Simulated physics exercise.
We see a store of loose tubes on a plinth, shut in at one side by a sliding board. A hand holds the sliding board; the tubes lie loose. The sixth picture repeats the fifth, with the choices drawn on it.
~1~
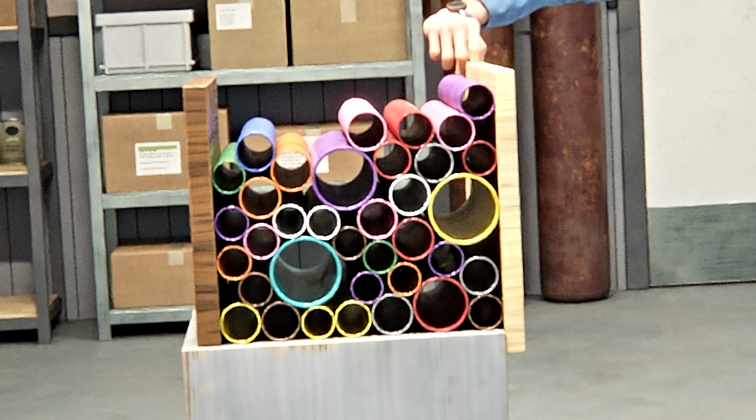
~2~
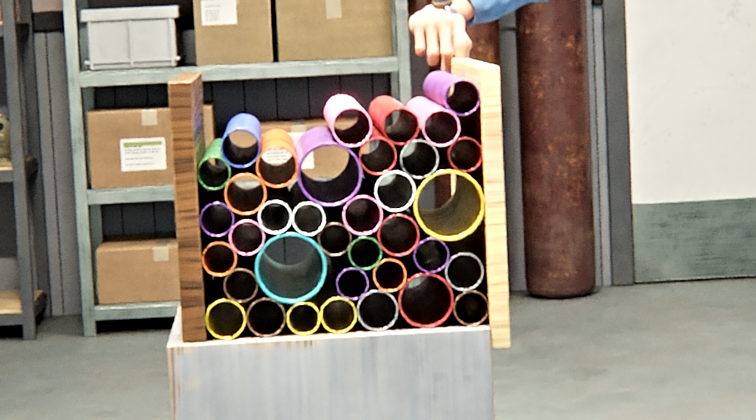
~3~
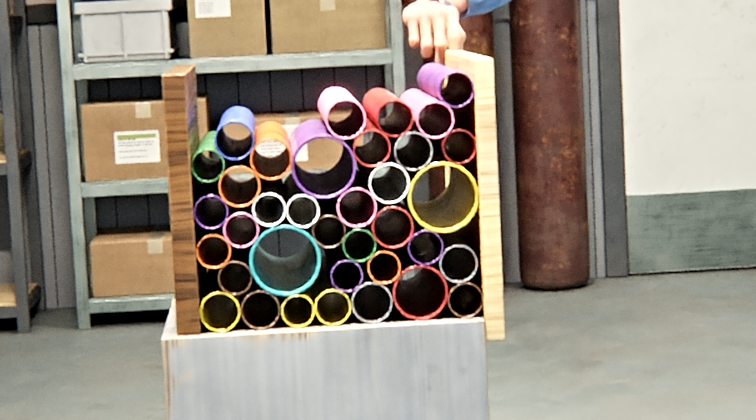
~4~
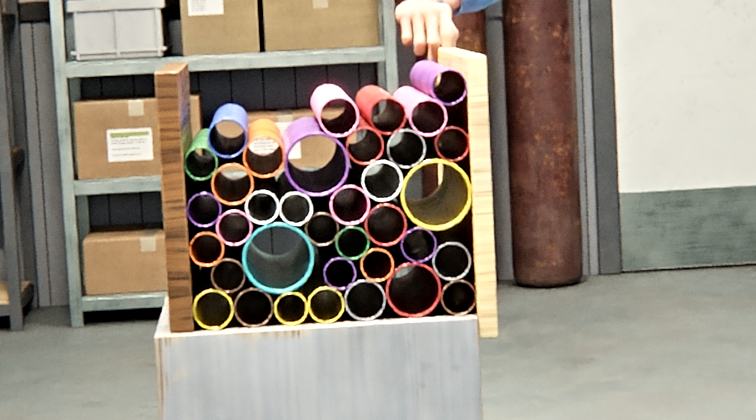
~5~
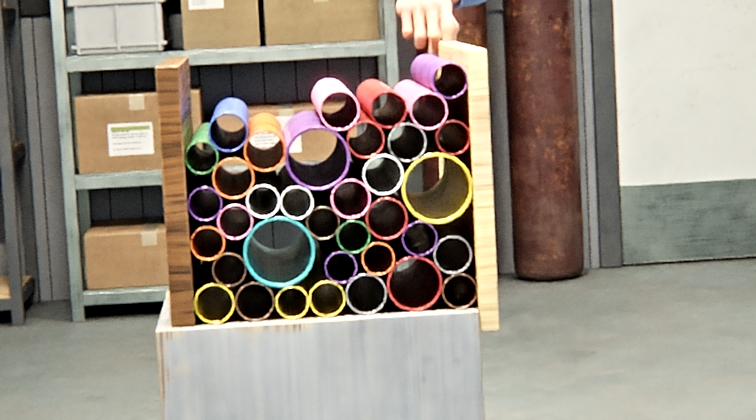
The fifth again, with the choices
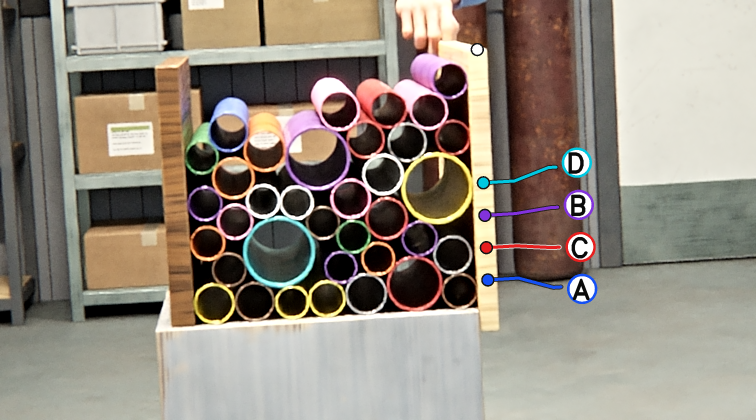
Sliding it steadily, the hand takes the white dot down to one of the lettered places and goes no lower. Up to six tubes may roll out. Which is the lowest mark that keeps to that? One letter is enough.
Slide it to B.
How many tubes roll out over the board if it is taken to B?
The count is three.
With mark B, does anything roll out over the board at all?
At B: Yes.
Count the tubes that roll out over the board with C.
It comes to nine.
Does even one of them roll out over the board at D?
Yes.
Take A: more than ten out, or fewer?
More than ten.
On the copy, A at (488, 280); B at (485, 215); C at (486, 247); D at (483, 183); the white dot at (477, 49).
On B. First, top of the board (470, 124).
Then, top of the board (474, 209).
Finally, top of the board (475, 215), three out over the board.
By contrast, A more than six out over the board; C more than six out over the board; D three out over the board.
